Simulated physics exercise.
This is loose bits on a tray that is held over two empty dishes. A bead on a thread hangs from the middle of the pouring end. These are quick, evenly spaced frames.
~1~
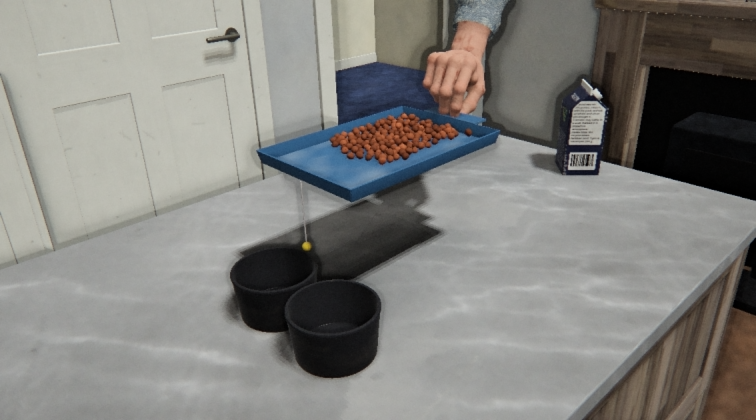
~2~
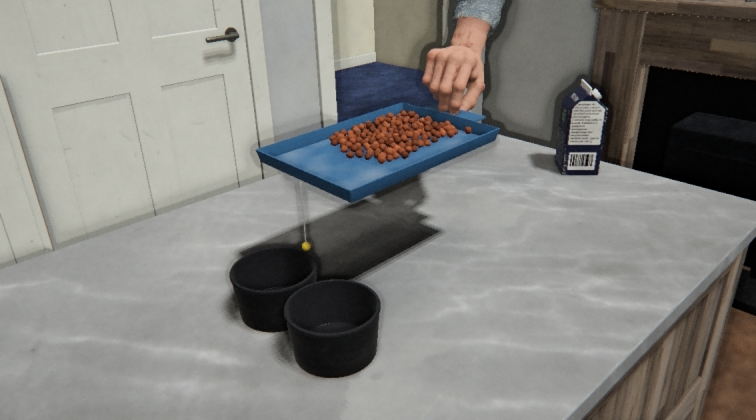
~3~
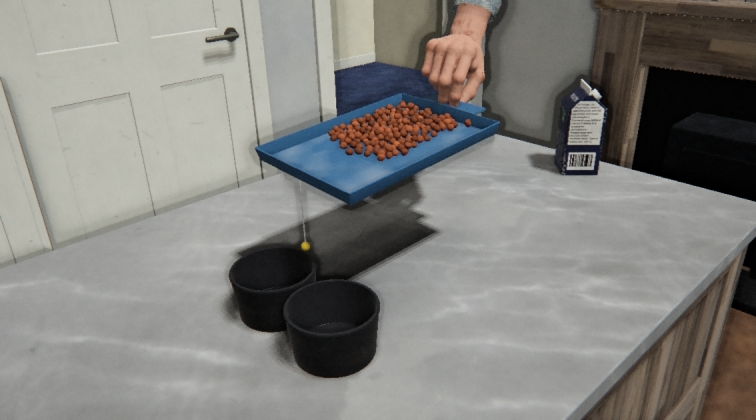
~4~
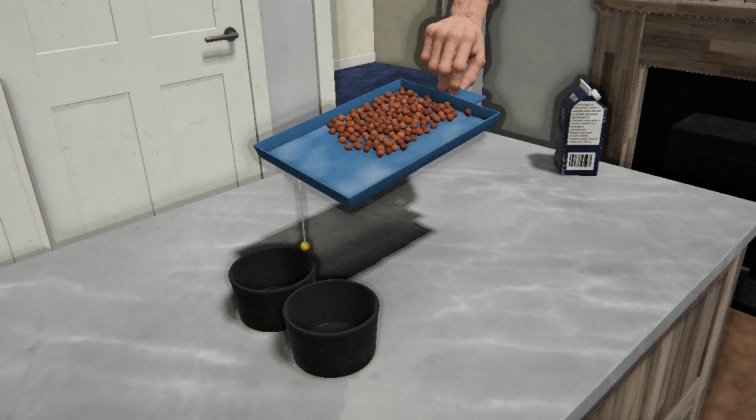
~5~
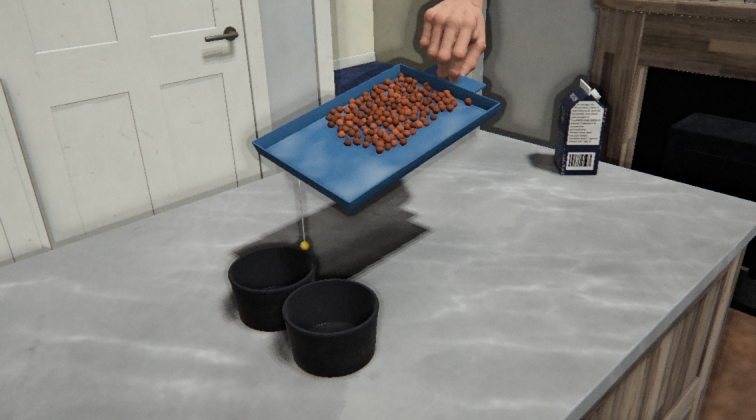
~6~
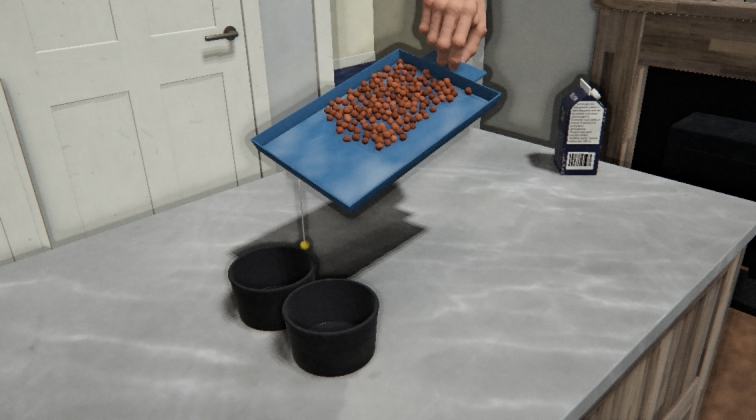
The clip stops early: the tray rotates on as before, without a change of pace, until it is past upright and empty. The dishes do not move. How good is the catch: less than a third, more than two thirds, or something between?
Caught overall: Between a third and two thirds.
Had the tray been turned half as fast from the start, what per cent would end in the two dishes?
Some 50 per cent.
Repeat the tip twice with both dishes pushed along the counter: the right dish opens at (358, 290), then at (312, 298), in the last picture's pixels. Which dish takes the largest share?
The first try: Right. The second: Right.
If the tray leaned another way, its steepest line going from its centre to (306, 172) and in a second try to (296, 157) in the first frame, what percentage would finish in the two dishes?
In turn 60 and 10 in a hundred.
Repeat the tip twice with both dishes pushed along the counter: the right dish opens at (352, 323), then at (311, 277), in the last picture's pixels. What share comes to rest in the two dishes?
In turn 40 and 50 in a hundred.
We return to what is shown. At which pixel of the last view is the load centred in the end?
Close to (349, 331).
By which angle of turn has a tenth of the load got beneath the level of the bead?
At about 70°.
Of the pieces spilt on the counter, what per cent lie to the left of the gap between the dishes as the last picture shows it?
Some 10 per cent.
Soon, tray tipped steeply; most on the tray; a stray few in the right dish; a stray few in the left dish; a small part in the air.
A while on, tray tipped past a quarter turn; about half on the tray; about a quarter in the right dish; a stray few in the left dish; a small part outside both; a small part in the air.
Towards the end, tray tipped past a quarter turn; about a third in the right dish; a stray few in the left dish; about half outside both; a stray few in the air.
Finally, tray tipped past a quarter turn; about a third in the right dish; a stray few in the left dish; about half outside both; a stray few in the air.
